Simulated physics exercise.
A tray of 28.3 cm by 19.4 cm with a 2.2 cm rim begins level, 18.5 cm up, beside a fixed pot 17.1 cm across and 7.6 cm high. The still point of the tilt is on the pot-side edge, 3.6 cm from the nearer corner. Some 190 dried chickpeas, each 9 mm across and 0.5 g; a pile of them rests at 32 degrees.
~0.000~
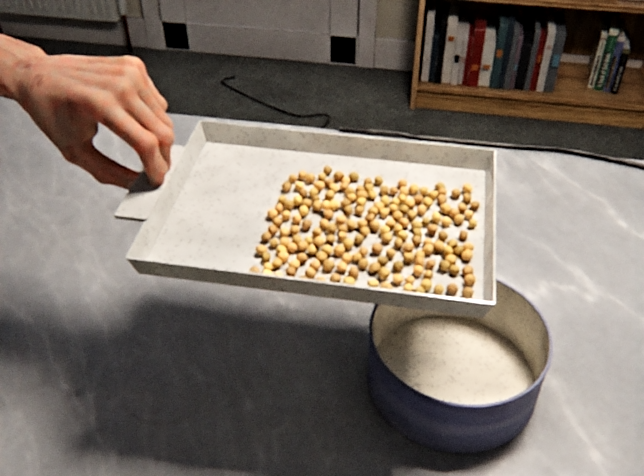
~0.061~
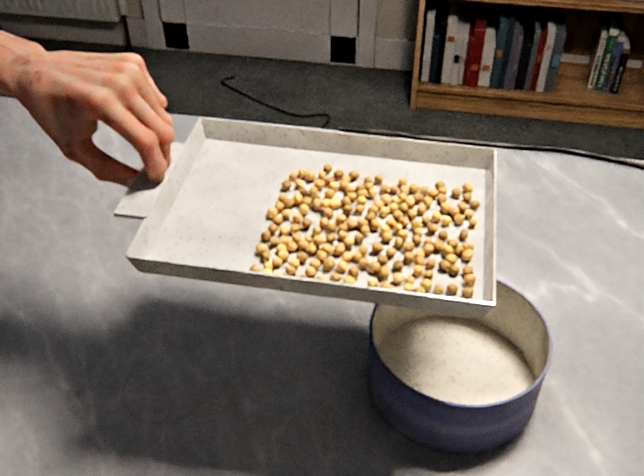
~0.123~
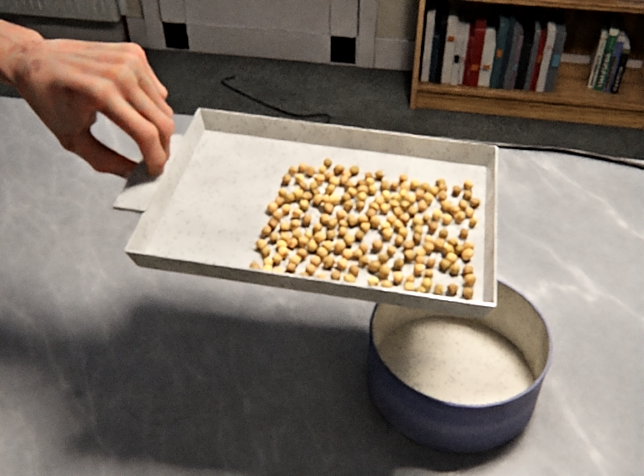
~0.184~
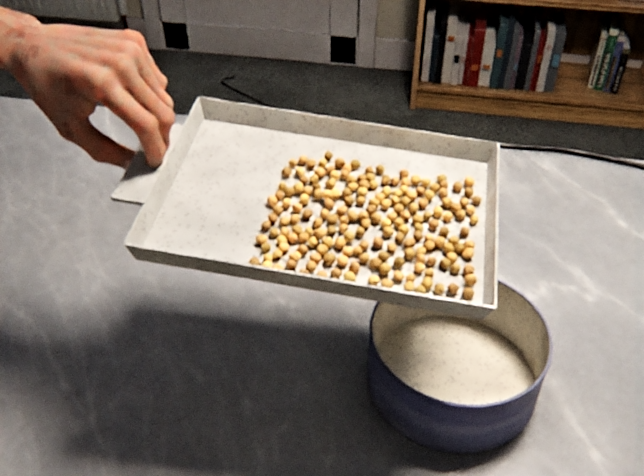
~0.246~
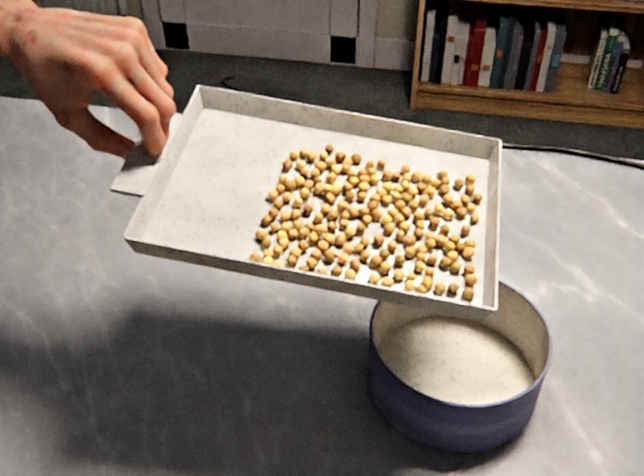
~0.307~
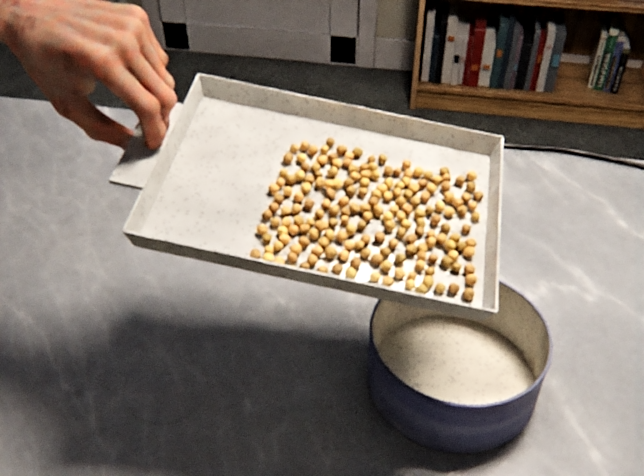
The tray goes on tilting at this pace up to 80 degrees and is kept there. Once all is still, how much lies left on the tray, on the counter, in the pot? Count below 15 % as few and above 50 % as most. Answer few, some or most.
Tray: Most, counter: Few, pot: Few.
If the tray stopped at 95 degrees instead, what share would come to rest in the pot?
It would be near 5 per cent.
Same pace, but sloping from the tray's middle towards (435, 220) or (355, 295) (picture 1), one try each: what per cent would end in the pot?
About 0 and 0 per cent.
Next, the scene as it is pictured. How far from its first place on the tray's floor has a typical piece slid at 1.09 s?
Roughly 4 cm.
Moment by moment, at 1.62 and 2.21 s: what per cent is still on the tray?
In turn: 100, 100.
After 1.09 s, tilt 43 degrees; the tray holds 100 %, the pot 0 %.
After 1.62 s, tilt 64 degrees; the tray holds 100 %, the pot 0 %.
Then, at 2.21 s, tilt 80 degrees; the tray holds 100 %, the pot 0 %.
In the end, at 2.5 s, tray 100 %, counter 0 %, pot 0 %.
